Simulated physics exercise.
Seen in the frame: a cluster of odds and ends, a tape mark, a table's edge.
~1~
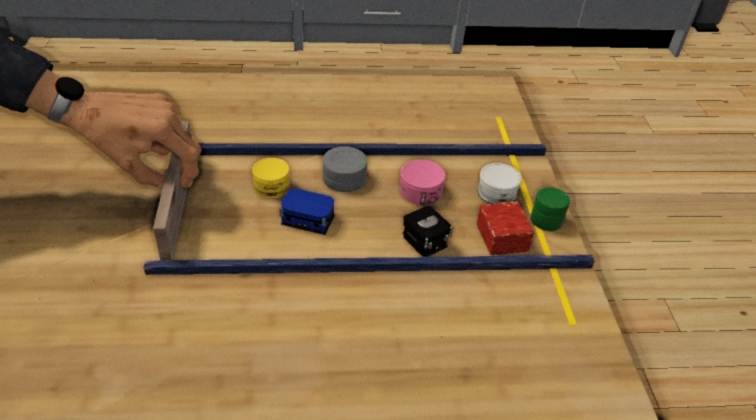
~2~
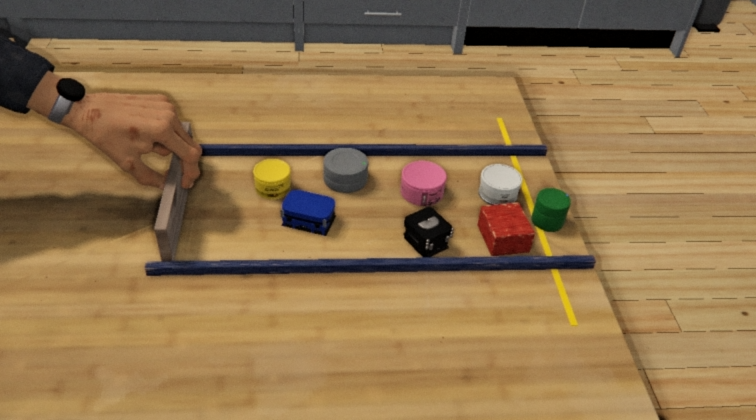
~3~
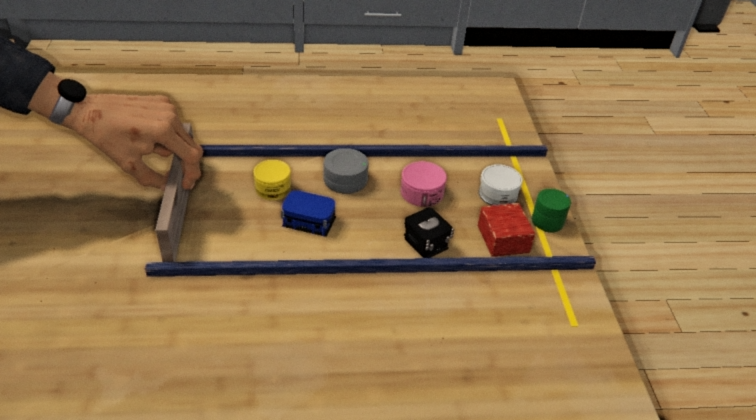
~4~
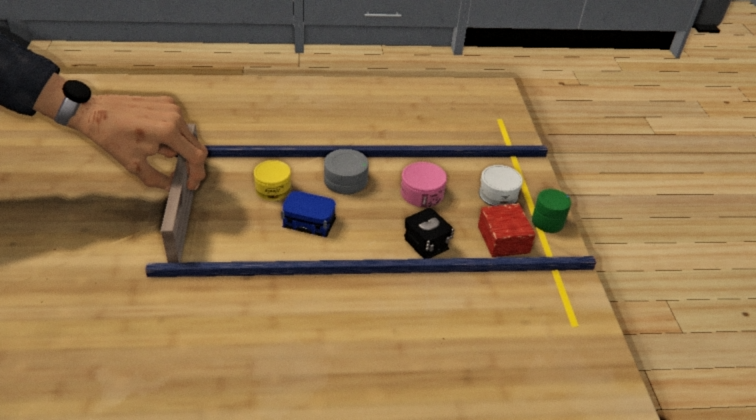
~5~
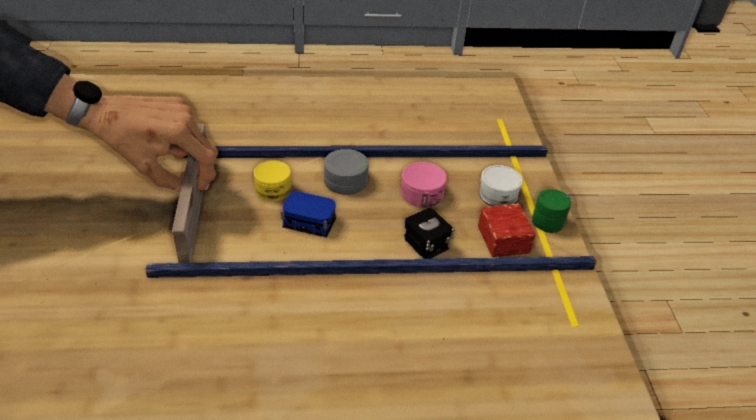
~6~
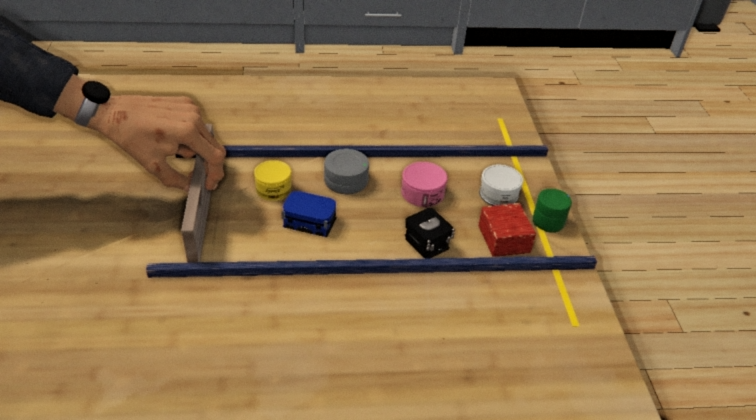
At the start, a hand holds a small board upright at the left end of two blue rails on a wooden table, with colourful tubs and blocks between them and a yellow line at the right. The hand stays nearly still, then slides the board slightly right, while the objects remain in place, untouched.
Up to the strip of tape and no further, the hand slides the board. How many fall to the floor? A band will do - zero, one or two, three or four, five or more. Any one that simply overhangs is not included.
Answer - three or four.
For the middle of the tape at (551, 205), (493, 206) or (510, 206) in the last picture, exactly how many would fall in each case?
Per try: 6; 1; 1.
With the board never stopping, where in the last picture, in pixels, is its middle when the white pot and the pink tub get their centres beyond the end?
I'd say about (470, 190) for the first one and about (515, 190) for the second.
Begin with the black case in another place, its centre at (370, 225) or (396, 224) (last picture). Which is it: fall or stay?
Taking the two places in turn: It doesn't drop, then it doesn't drop.
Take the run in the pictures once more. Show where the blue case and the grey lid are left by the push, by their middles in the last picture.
About (560, 208), and the other about (541, 161).
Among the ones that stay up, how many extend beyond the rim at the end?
I make it 2.
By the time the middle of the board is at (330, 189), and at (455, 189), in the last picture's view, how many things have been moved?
Note: First position 3; second position 7.
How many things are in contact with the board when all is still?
The number is 4.
Early on, none off yet; green lid at rest near (552, 210); white pot at rest near (501, 186); red block at rest near (506, 230).
A while later, none off yet; green lid moving near (556, 207); white pot travelled well along near (570, 185); red block travelled about its own width near (549, 233).
Finally, the number that fall off is three or four; lost, pink tub, red block, white pot and green lid.
